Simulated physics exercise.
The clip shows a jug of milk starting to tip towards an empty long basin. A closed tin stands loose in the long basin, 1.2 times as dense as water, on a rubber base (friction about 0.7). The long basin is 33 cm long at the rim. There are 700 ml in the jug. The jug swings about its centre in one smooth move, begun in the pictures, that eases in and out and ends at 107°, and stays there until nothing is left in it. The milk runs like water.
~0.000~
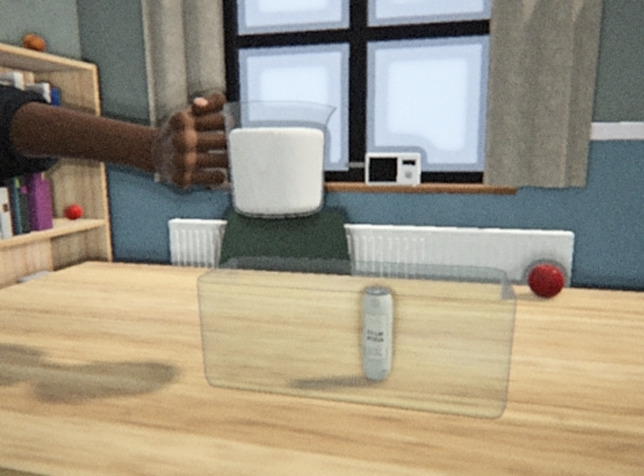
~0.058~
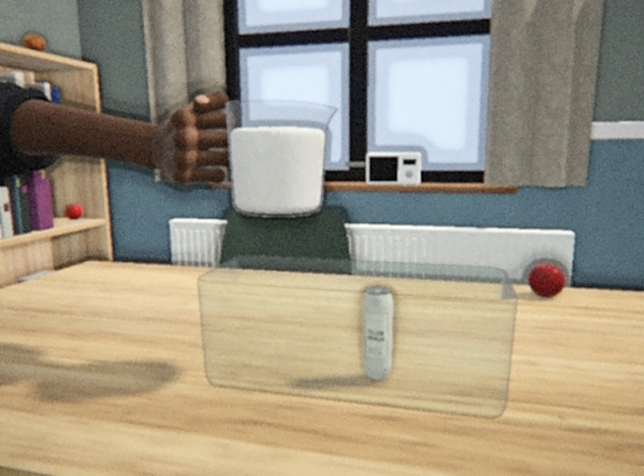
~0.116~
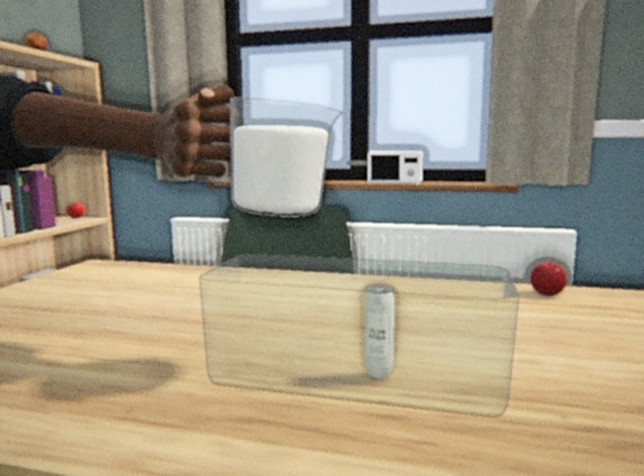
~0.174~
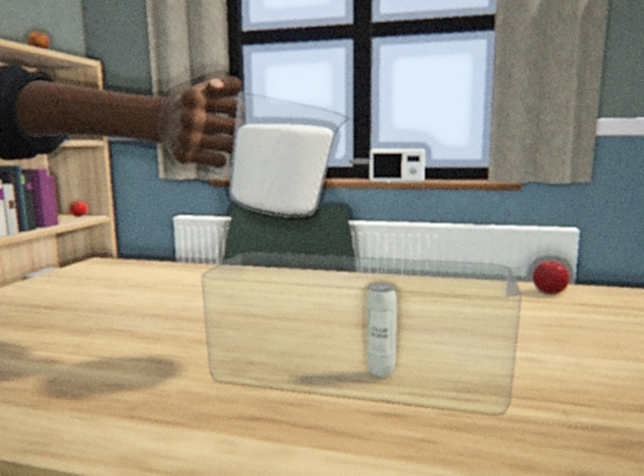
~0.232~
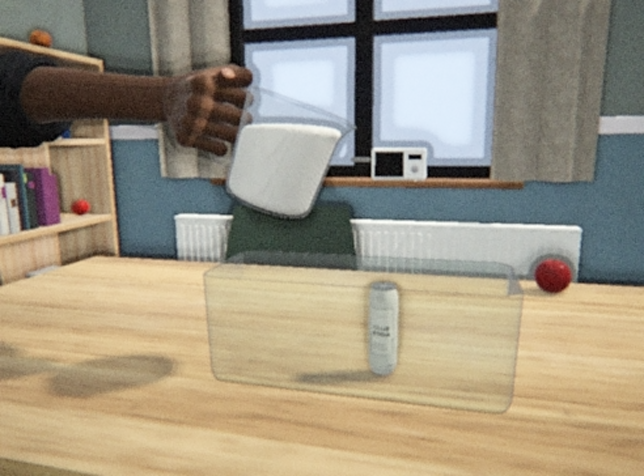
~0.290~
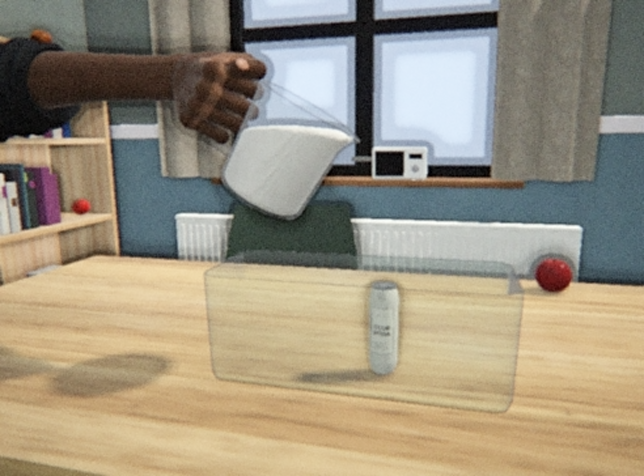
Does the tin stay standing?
The tin goes over.
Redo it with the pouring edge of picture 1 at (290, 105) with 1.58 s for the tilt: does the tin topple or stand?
Then it goes over.
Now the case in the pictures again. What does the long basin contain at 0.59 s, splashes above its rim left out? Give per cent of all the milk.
Some 14 per cent.
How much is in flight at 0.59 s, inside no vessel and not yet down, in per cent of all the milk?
Some 24 per cent.
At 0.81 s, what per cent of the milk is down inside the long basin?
Some 76 per cent.
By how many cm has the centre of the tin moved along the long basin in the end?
Some 7.0 cm.
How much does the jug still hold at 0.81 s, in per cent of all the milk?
About 14 per cent.
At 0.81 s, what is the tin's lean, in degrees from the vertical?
It is at some 0°.
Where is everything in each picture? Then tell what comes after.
The first frame shows tilt 0°; pouring edge (336, 106); surface from (236, 133) to (323, 131); the long basin's rim runs from (219, 269) to (510, 285); the tin's top is at (378, 295).
The second frame shows tilt 1°; pouring edge (338, 107); surface from (238, 132) to (324, 131).
The third frame shows tilt 5°; pouring edge (343, 110); surface from (241, 130) to (327, 131).
The fourth frame shows tilt 12°; pouring edge (350, 117); surface from (245, 130) to (333, 130).
The fifth frame shows tilt 21°; pouring edge (356, 127); surface from (245, 136) to (341, 130).
The sixth frame shows tilt 31°; pouring edge (360, 141); surface from (243, 142) to (353, 135).
By 0.59 s the tilt is 90° and 61 per cent is still to pour; the tin stands where it began.
By 0.81 s the tilt is 107° and 13 per cent is still to pour; the tin stands where it began.
By 1.05 s the tilt is 107° and 1 per cent is still to pour; the tin leans 20°.
By 1.30 s the tilt is 107° and 0 per cent is still to pour; the tin lies on its side.
At rest the tin lies on its side.
